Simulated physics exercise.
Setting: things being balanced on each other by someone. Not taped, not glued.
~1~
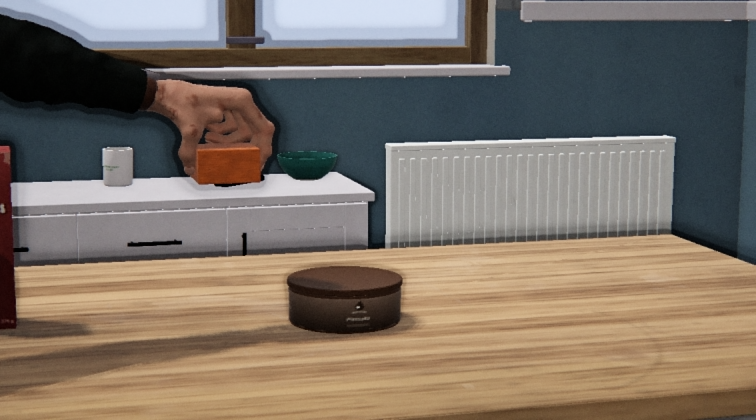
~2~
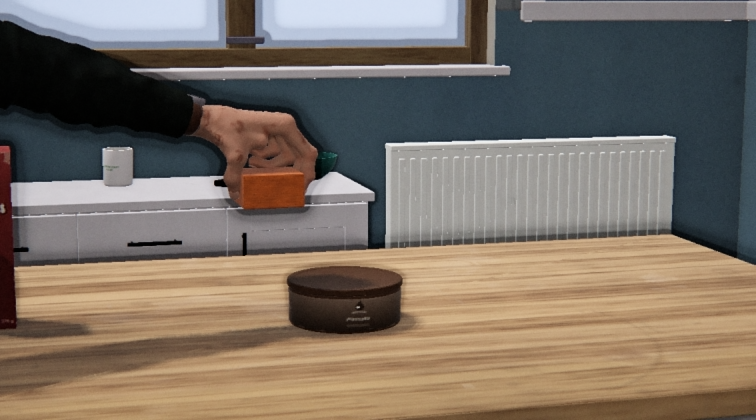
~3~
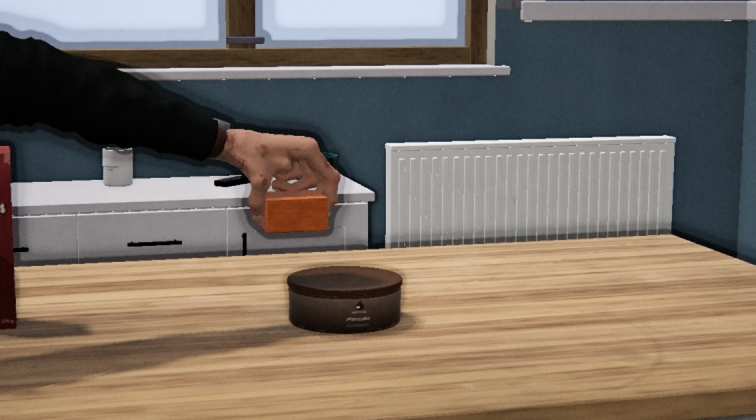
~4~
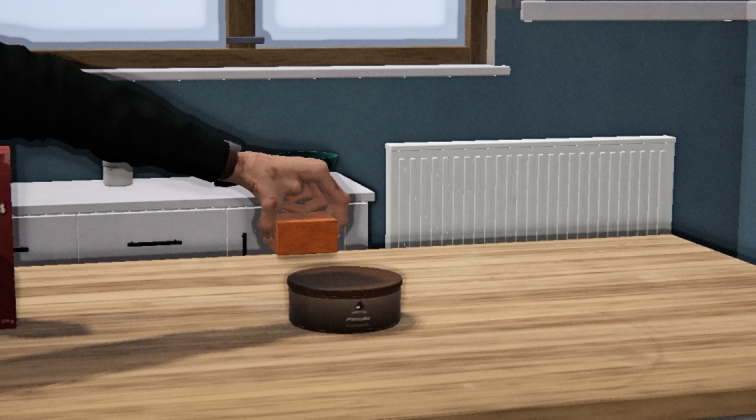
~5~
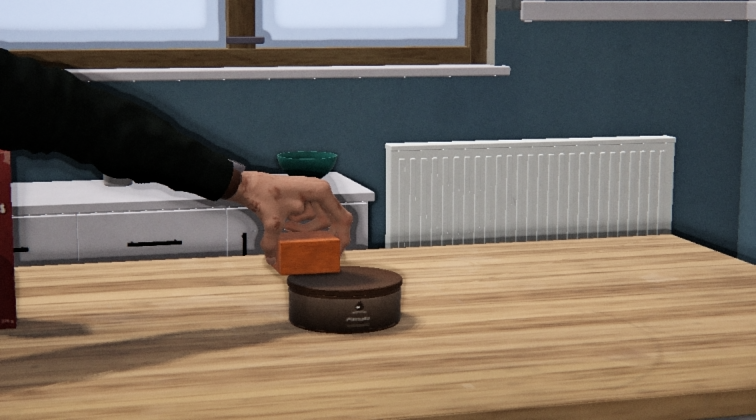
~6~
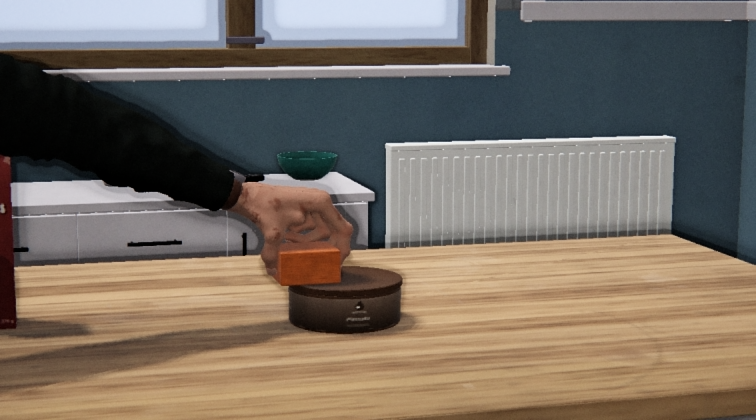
In a blue-walled room, a dark-sleeved arm carries an orange block rightward and downward over a wooden table, lowering it to the top of a round, dark brown lidded container, where the hand remains around the block.
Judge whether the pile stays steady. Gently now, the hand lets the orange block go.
The tower stays put.
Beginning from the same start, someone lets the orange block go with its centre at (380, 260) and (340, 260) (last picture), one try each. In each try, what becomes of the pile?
Well, on the first go it stays steady, and on the second it stays steady.
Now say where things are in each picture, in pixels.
Coming down; orange block (225, 163), in the first picture.
Coming down; orange block (268, 188), in the second picture.
Coming down; orange block (292, 211), in the third picture.
Coming down; orange block (302, 233), in the fourth picture.
Coming down; orange block (305, 253), in the fifth picture.
In place under the hand; orange block (305, 263), in the sixth picture.
Then, 0.70 s later than the last frame, all is still.
Then, 1.60 s later than the last frame, orange block resting near (305, 264).
When it is over, all 3 as before. End places, in pixels of the last picture, orange block near (305, 264). The pile keeps its balance.
